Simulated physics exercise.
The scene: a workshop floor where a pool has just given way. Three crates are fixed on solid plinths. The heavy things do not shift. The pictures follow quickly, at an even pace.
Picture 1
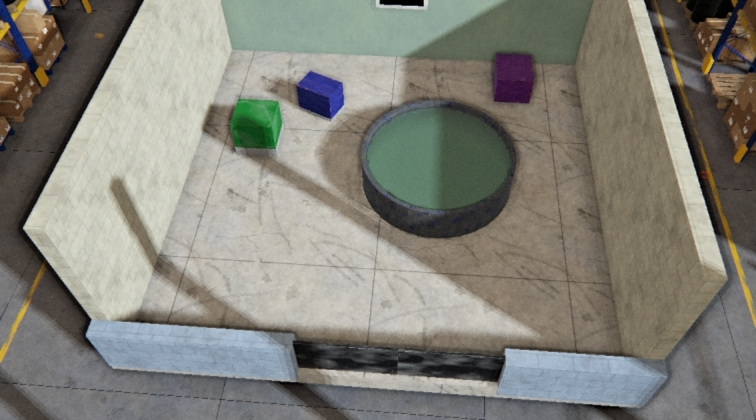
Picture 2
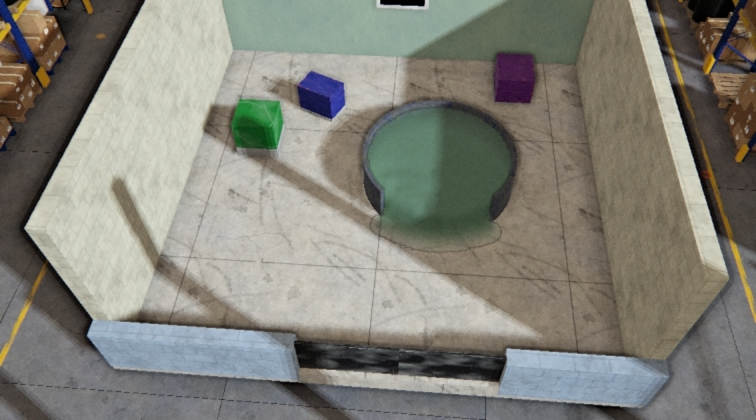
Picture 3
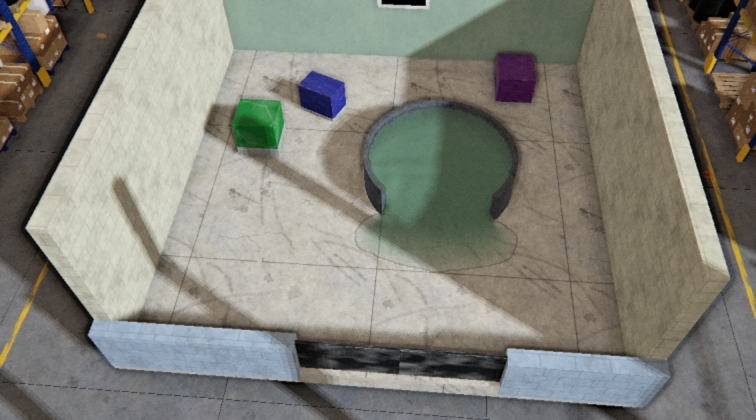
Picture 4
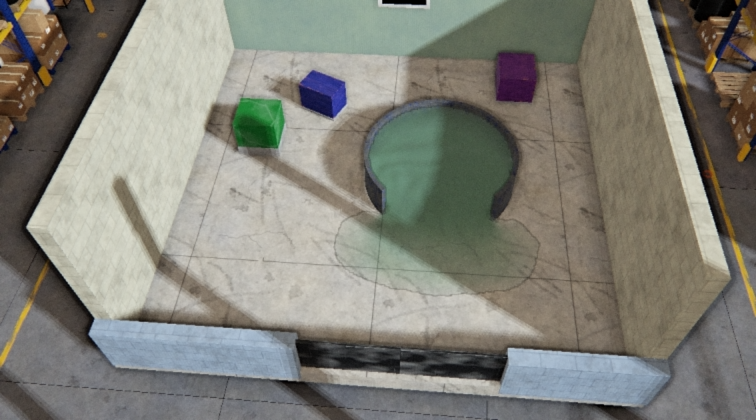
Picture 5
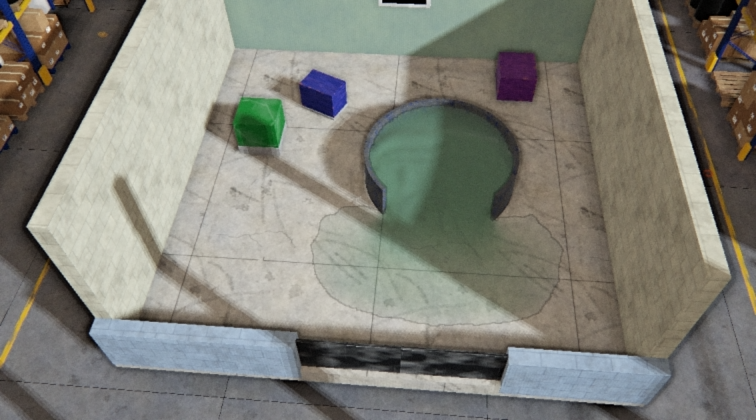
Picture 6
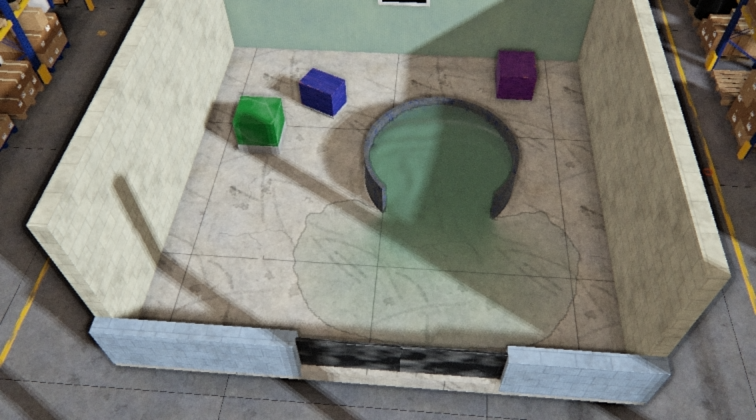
Workshop floor with a round pool losing the front of its wall, greenish water pouring out and spreading across the pale tiles.
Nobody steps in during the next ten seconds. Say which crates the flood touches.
One by one: The green crate stays dry; the purple crate gets wet; the blue crate gets wet.
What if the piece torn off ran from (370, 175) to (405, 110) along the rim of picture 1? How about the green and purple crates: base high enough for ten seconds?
In short: The green one takes water, the purple one ends up wet.
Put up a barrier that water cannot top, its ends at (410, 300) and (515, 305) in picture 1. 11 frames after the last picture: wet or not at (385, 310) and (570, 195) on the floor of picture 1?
As listed: Covered, not flooded.
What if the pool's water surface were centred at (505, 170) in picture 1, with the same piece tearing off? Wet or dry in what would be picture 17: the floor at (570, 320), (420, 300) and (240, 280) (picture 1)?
One after the other: Covered, covered, not flooded.
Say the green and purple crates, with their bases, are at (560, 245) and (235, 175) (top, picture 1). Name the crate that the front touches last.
Last comes the one in blue.
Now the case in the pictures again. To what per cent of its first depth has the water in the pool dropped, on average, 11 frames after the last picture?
Near 44 in a hundred.
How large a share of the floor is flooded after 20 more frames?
Roughly 40 per cent.
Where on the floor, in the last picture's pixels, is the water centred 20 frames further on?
Around (417, 265).
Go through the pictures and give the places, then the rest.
The first picture shows still water in the pool at (438, 156).
In the second picture, water pours out at (436, 228) and has run to (378, 218).
In the third picture, the front is at (361, 243), out from the gap at (437, 229).
In the fourth picture, the front is at (343, 248), out from the gap at (437, 230).
In the fifth picture, water pours out at (437, 229) and has run to (327, 281).
In the sixth picture, water pours out at (437, 227) and has run to (315, 303).
A moment on, water covers 30 % of the floor; the green crate not reached, the purple crate not reached, the blue crate not reached.
Next, water covers 30 % of the floor; the green crate not reached, the purple crate not reached, the blue crate not reached.
Then, water covers 40 % of the floor; the green crate not reached, the purple crate not reached, the blue crate not reached.
Later, water covers 75 % of the floor; the green crate water round its plinth, the purple crate water round its plinth, the blue crate not reached.
In the end, water covers 100 % of the floor; the green crate stayed above the water, the purple crate was topped, the blue crate was topped.
